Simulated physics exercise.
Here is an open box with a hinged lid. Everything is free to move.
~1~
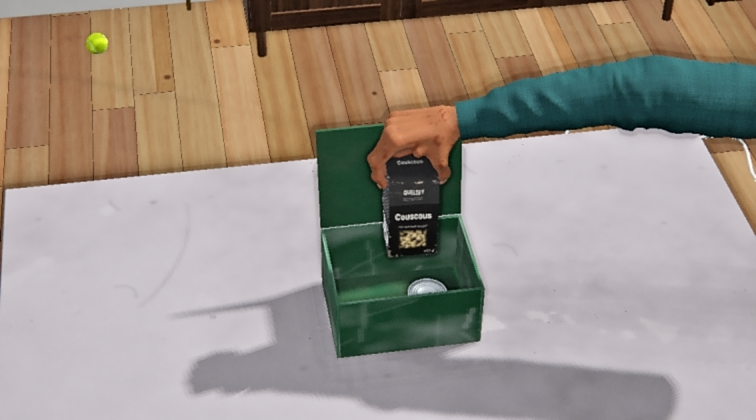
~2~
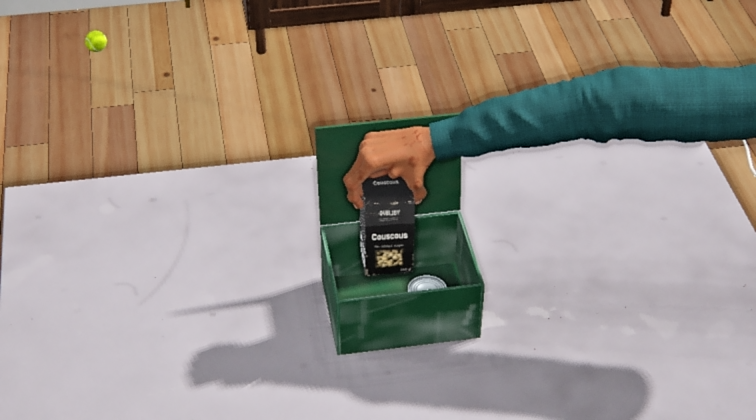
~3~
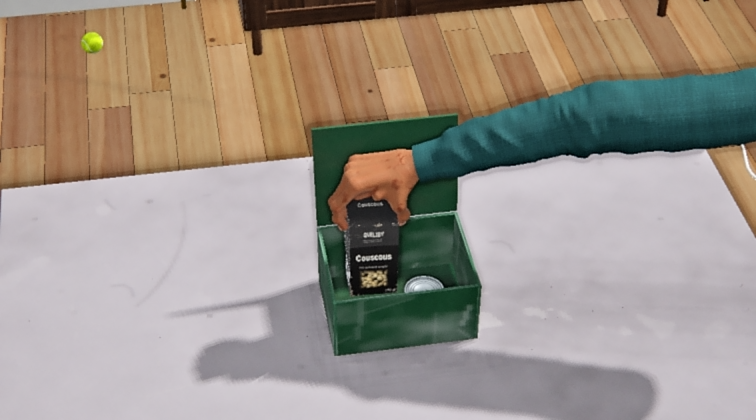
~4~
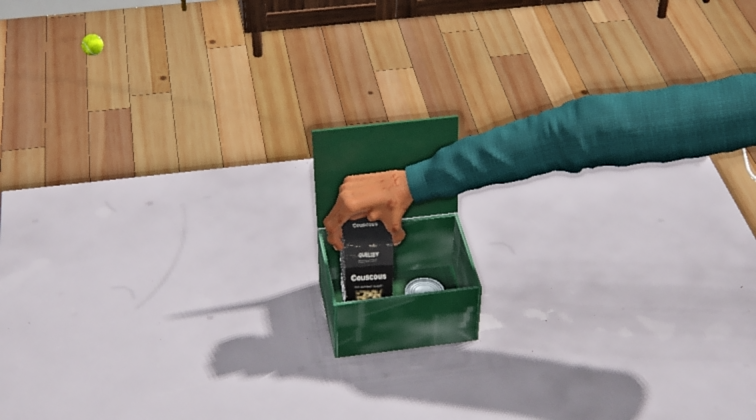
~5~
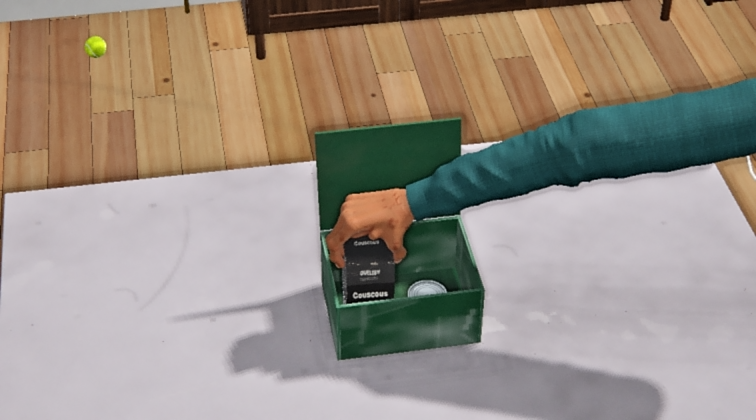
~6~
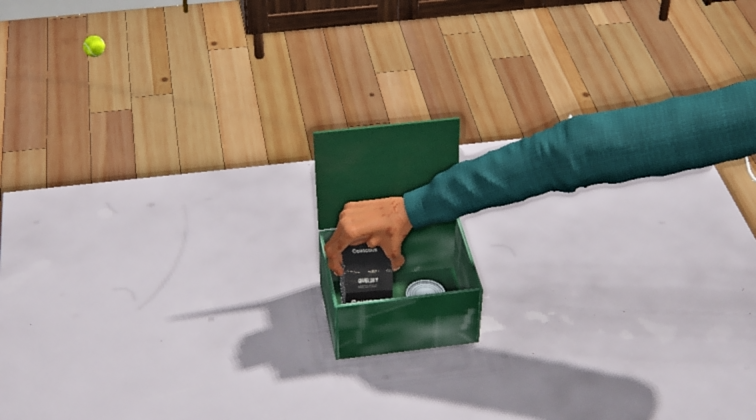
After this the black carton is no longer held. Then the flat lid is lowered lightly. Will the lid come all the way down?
In the end the lid is held up.
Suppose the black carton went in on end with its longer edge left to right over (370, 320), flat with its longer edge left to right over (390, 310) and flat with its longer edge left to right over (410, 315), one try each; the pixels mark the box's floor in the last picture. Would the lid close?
First try: It stays ajar; second try: It shuts flat; third try: It sits on the rim.
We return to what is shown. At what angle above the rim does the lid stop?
Some 25° above the rim.
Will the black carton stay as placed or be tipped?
It stays as placed.
Then, 1.10 s later than the last frame, lid starting down.
Then, 1.40 s later than the last frame, lid 72° above the rim.
Then, 1.70 s later than the last frame, lid 53° above the rim.
Then, 2.00 s later than the last frame, lid 31° above the rim.
When it is over, lid 27° above the rim; both as before. End places, in pixels of the last picture, black carton near (366, 289).
